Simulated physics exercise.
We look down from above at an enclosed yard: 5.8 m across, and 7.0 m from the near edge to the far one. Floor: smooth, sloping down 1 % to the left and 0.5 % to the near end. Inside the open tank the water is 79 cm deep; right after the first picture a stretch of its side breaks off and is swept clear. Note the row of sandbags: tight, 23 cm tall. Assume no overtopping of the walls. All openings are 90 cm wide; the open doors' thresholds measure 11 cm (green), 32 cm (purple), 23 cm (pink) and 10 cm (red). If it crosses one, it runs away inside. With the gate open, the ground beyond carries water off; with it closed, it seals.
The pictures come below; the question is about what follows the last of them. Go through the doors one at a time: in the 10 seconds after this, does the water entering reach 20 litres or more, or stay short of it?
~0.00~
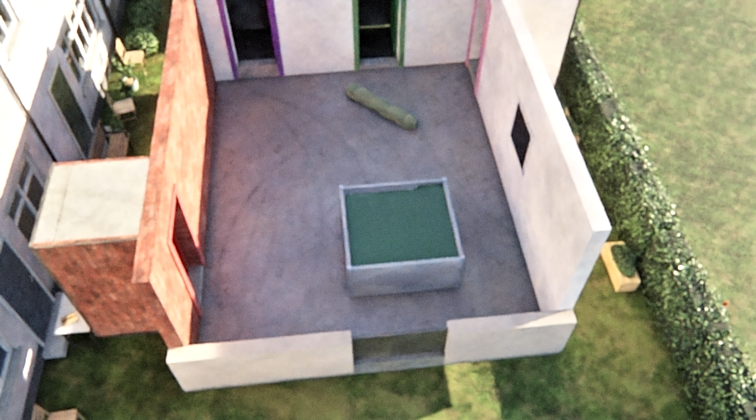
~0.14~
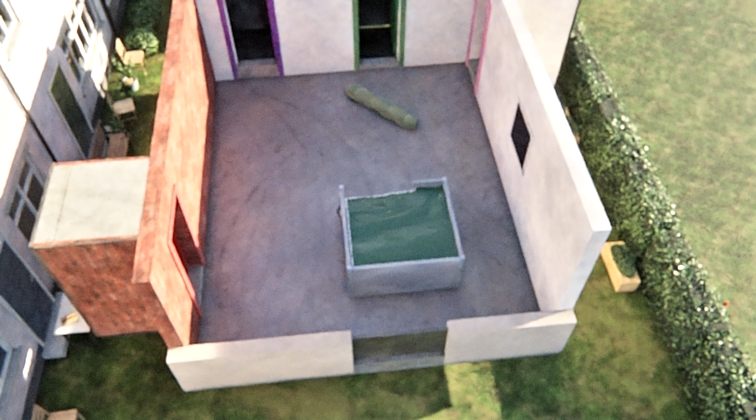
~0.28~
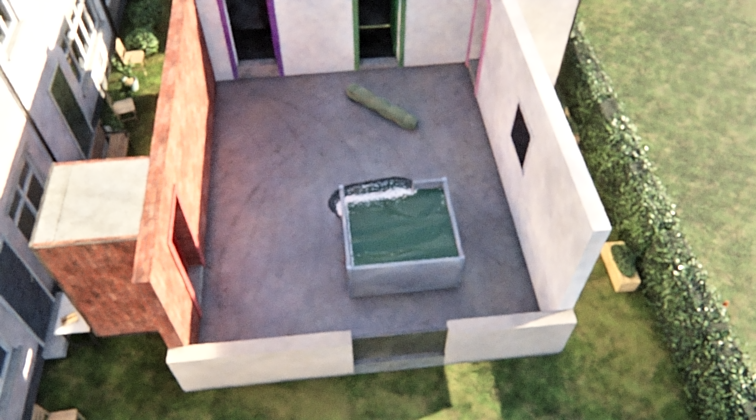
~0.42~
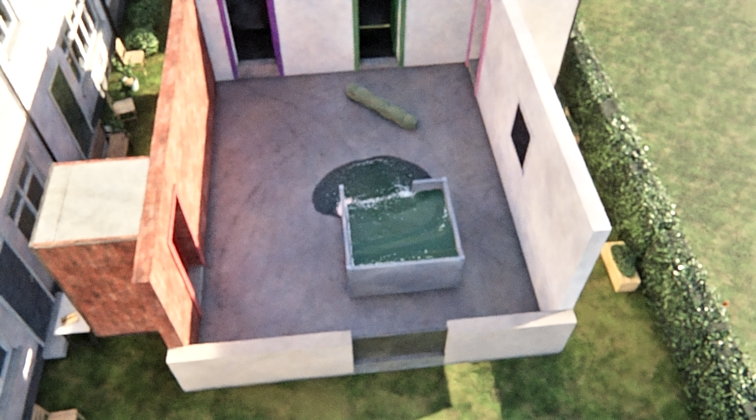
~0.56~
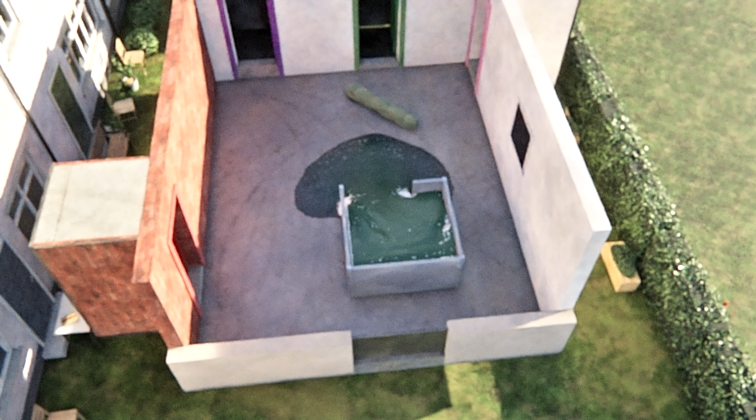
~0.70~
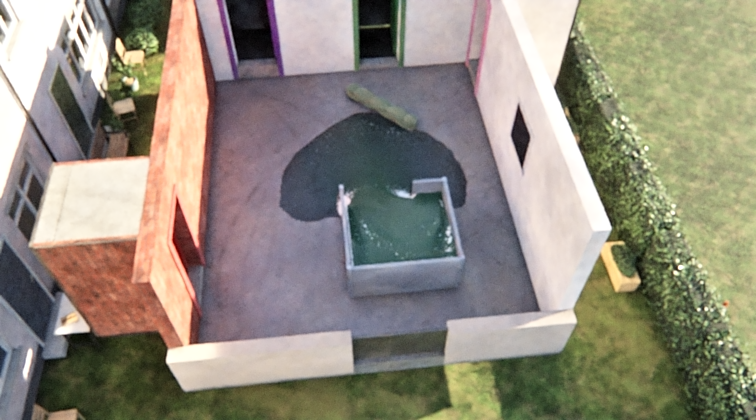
Going through them: The green door stays short; the purple door stays short; the pink door stays short; the red door stays short.
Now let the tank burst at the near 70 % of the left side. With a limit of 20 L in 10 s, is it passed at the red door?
So, red door: Out of bounds.
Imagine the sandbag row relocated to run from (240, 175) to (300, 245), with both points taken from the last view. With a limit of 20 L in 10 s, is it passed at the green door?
Green: Exceeded.
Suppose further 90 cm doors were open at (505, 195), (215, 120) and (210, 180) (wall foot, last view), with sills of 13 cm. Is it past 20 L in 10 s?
Result in order - not enough, more than that, not enough.
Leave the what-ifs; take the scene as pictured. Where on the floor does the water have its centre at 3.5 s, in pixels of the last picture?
It lies at roughly (331, 148) in pixels.
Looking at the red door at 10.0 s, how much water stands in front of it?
Depth: Approx. 8.0 cm.
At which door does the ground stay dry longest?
That would be the red door, last of all.
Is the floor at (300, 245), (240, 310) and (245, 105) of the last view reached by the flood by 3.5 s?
Untouched, untouched, submerged.
After 1.4 s water covers 35 % of the floor and is deepest (36 cm) near (369, 209); green door not reached, purple door not reached, pink door not reached, red door not reached.
After 2.2 s water covers 50 % of the floor and is deepest (58 cm) near (217, 83); green door 3 cm at the sill, 0 L in, purple door 25 cm at the sill, 0 L in, pink door 11 cm at the sill, 0 L in, red door not reached.
After 3.5 s water covers 50 % of the floor and is deepest (32 cm) near (216, 94); green door 3 cm at the sill, 0 L in, purple door 29 cm at the sill, 1 L in, pink door 10 cm at the sill, 0 L in, red door not reached.
After 6.0 s water covers 85 % of the floor and is deepest (22 cm) near (198, 367); green door 12 cm at the sill, 2 L in, purple door 12 cm at the sill, 1 L in, pink door 4 cm at the sill, 0 L in, red door 7 cm at the sill, 0 L in.
After 10.0 s water covers 95 % of the floor and is deepest (16 cm) near (517, 334); green door 5 cm at the sill, 4 L in, purple door 8 cm at the sill, 1 L in, pink door 4 cm at the sill, 0 L in, red door 8 cm at the sill, 1 L in.
